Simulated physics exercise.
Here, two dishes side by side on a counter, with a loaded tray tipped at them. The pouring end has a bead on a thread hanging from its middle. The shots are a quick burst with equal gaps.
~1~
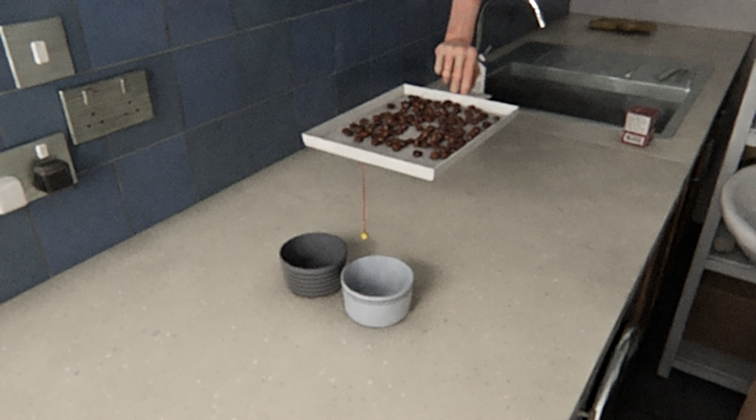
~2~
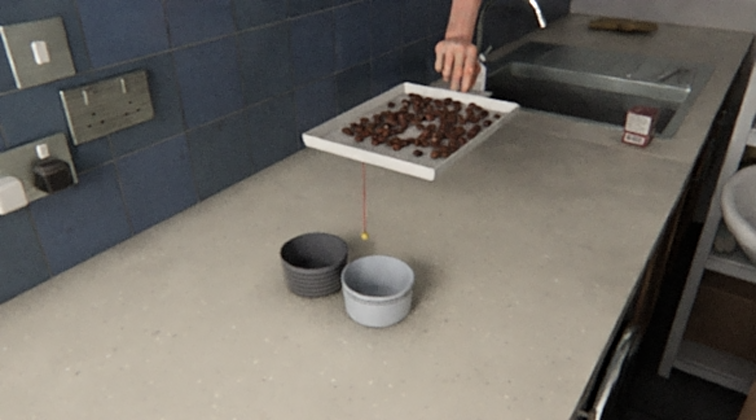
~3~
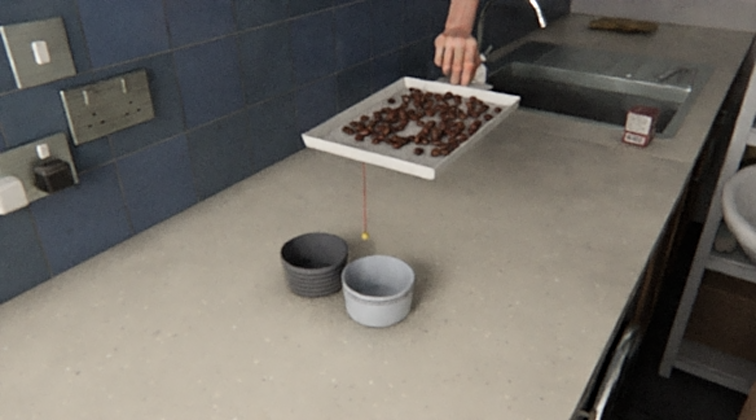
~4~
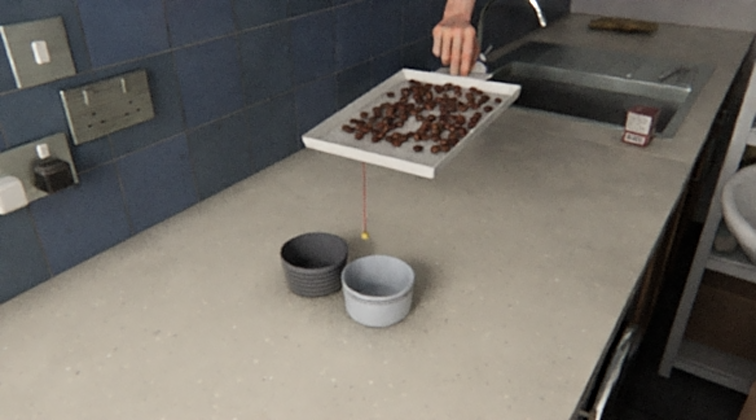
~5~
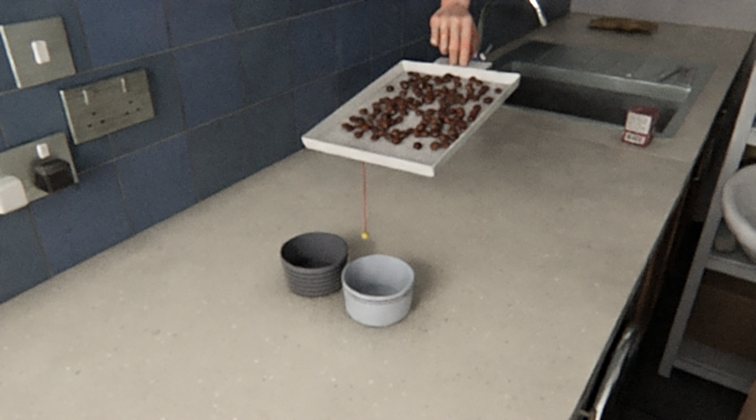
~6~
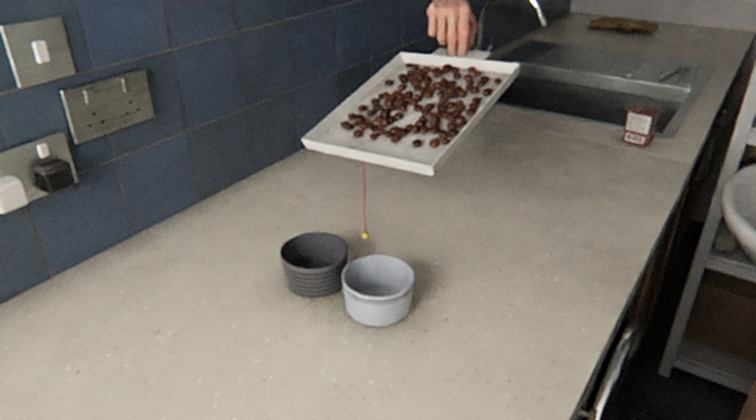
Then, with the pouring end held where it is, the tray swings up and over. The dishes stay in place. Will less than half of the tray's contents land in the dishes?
No: Most of it finds a dish.
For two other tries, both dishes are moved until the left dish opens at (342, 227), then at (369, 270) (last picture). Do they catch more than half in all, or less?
Try 1: A lesser share; try 2: A lesser share.
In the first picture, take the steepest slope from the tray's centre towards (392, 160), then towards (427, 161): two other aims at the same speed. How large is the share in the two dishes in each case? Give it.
Well, 70 percent for one and then 10 percent for the other.
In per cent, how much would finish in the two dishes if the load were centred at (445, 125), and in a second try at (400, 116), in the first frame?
About 70 and 60 per cent.
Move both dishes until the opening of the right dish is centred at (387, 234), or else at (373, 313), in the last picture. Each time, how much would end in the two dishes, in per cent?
Close to 0 in a hundred, then close to 0 in a hundred.
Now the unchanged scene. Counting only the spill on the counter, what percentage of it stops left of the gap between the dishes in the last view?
Roughly 90 percent.
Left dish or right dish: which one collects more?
Pick: The one placed left.
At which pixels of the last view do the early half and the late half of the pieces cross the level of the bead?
First part (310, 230), rest (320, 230).
Just after the last frame, tray tipped steeply; every one on the tray.
A moment on, tray tipped right over; roughly a third on the tray; just a few in the right dish; roughly a quarter in the left dish; about a tenth outside both; roughly a quarter in the air.
Further on, tray tipped past a quarter turn; about a tenth in the right dish; roughly half in the left dish; roughly a third outside both.
When it is over, tray tipped past a quarter turn; about a tenth in the right dish; roughly half in the left dish; roughly a third outside both.
